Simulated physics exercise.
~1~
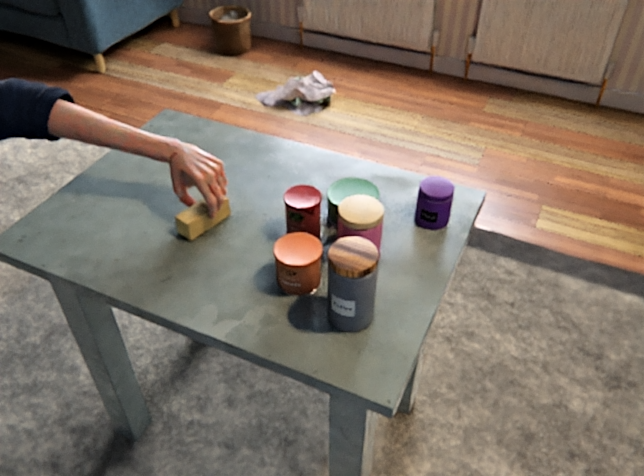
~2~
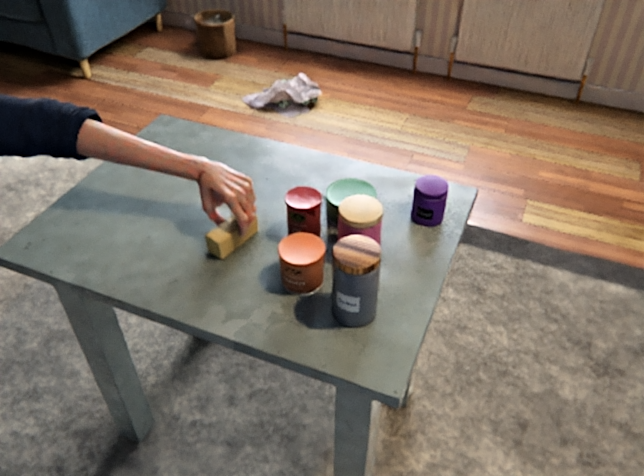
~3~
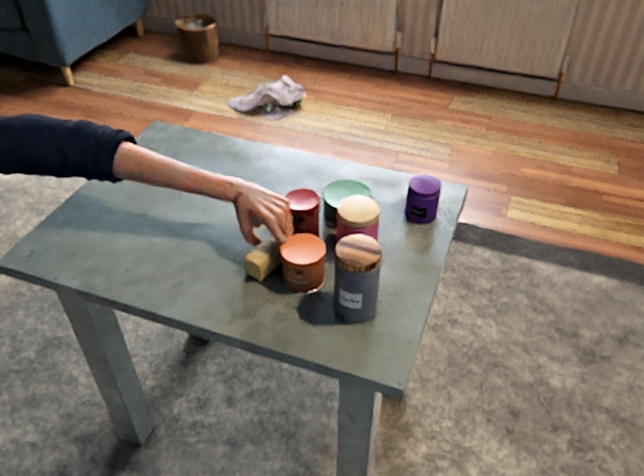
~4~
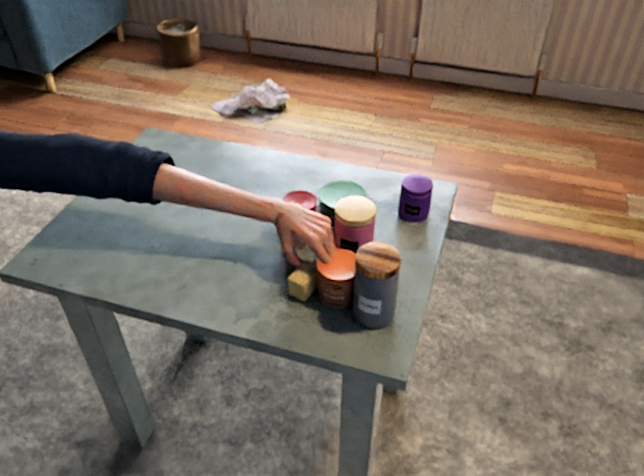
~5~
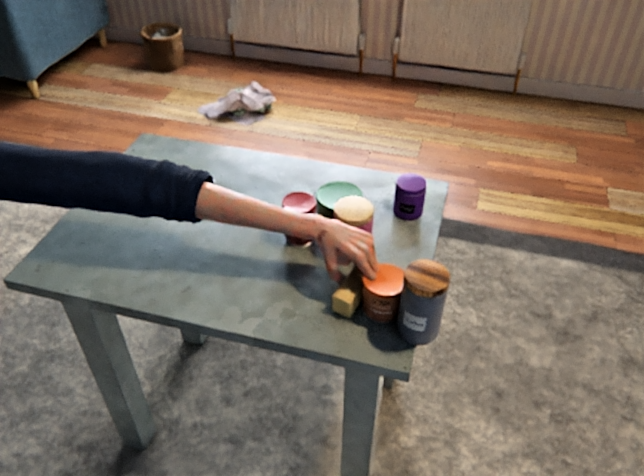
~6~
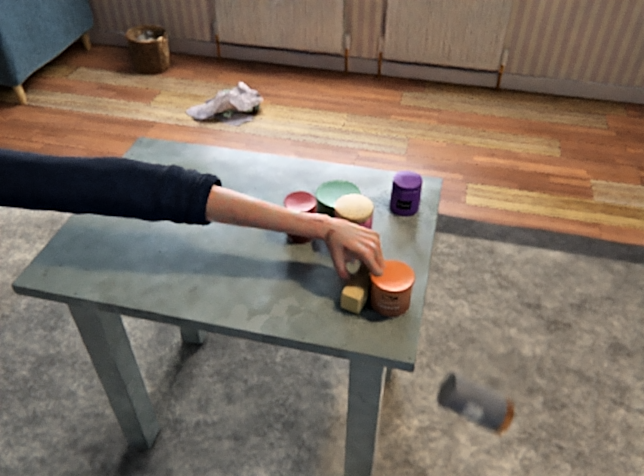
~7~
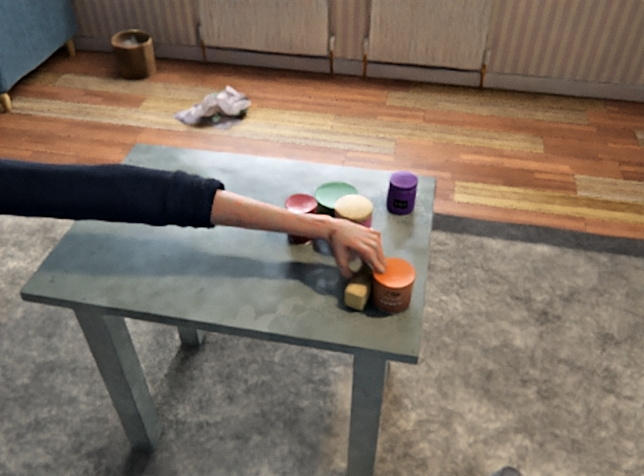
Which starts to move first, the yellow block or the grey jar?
The yellow block starts to move first. The grey jar stays still until the block has been slid up to the orange tin and pushed further right.
